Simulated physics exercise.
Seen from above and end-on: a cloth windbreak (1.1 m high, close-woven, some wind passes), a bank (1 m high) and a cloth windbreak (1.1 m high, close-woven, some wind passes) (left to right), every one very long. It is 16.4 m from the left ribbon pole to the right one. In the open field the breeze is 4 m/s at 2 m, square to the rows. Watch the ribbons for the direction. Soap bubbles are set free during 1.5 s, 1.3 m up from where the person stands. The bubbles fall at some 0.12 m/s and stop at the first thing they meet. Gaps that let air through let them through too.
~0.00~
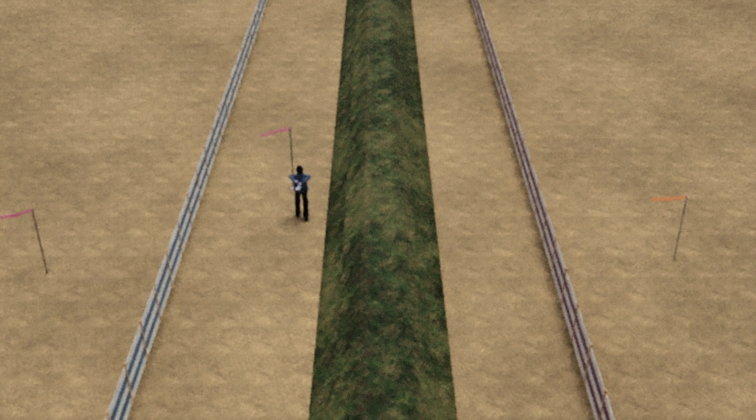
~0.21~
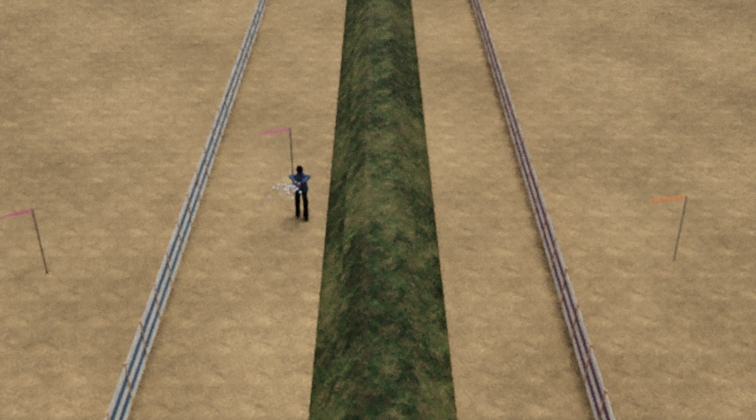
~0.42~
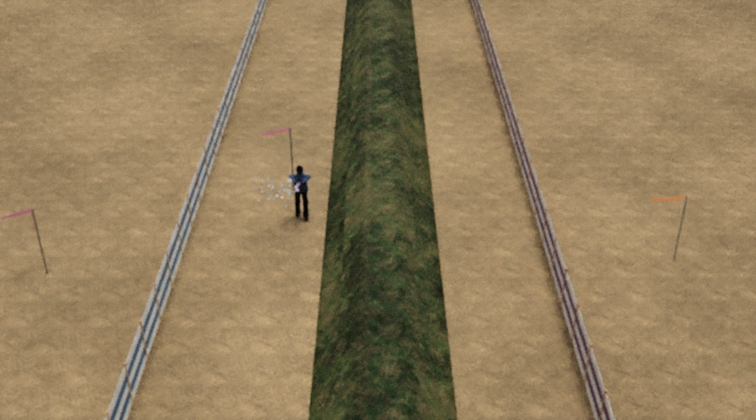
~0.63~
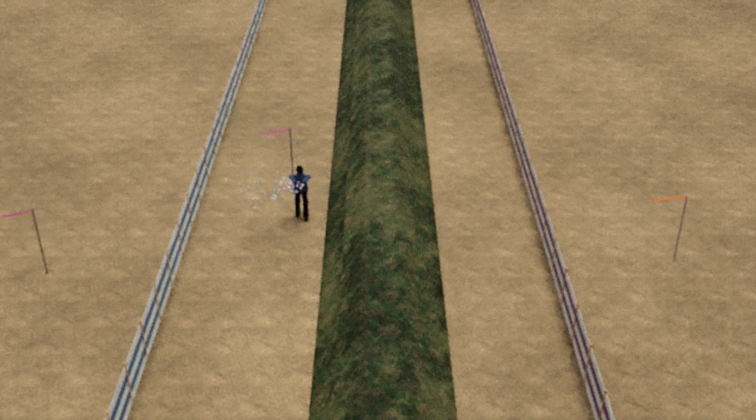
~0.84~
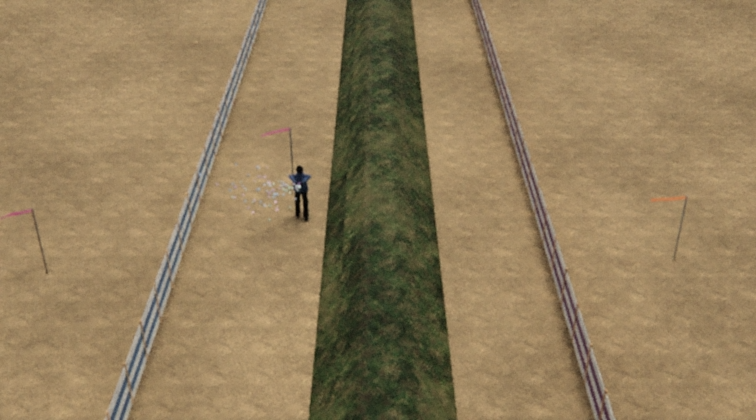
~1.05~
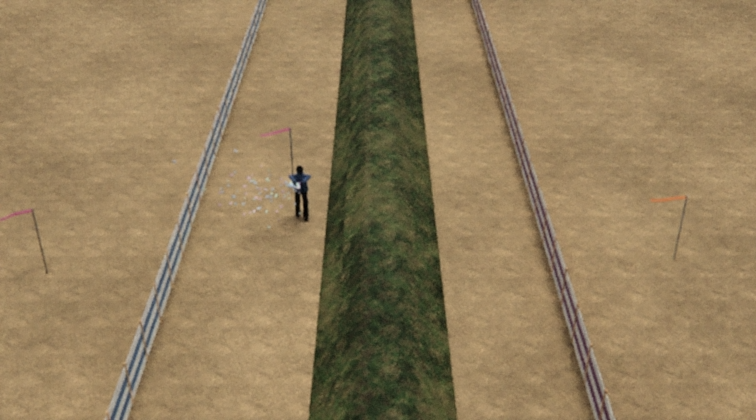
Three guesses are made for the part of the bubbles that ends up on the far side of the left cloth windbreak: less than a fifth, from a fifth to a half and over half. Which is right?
It is above half that ends up on the far side.
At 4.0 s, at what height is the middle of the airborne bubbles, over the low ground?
About 1.0 m.
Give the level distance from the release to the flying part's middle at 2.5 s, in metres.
About 2.5 m.
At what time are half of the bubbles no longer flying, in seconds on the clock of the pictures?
Near 8.5 s.
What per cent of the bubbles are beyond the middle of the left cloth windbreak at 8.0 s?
About 70 %.
After 2.5 s, 95 % is in the air or yet to come; 37 % is beyond the left cloth windbreak; the middle of what still flies is 1.0 m above the low ground, near (206, 198).
After 4.0 s, 82 % is in the air or yet to come; 63 % is beyond the left cloth windbreak; the middle of what still flies is 0.9 m above the low ground, near (120, 198).
After 8.0 s, 53 % is in the air or yet to come; 72 % is beyond the left cloth windbreak.
After 20.0 s, 2 % is in the air or yet to come; 74 % is beyond the left cloth windbreak.
After 45.0 s, 0 % is in the air or yet to come; 74 % is beyond the left cloth windbreak.
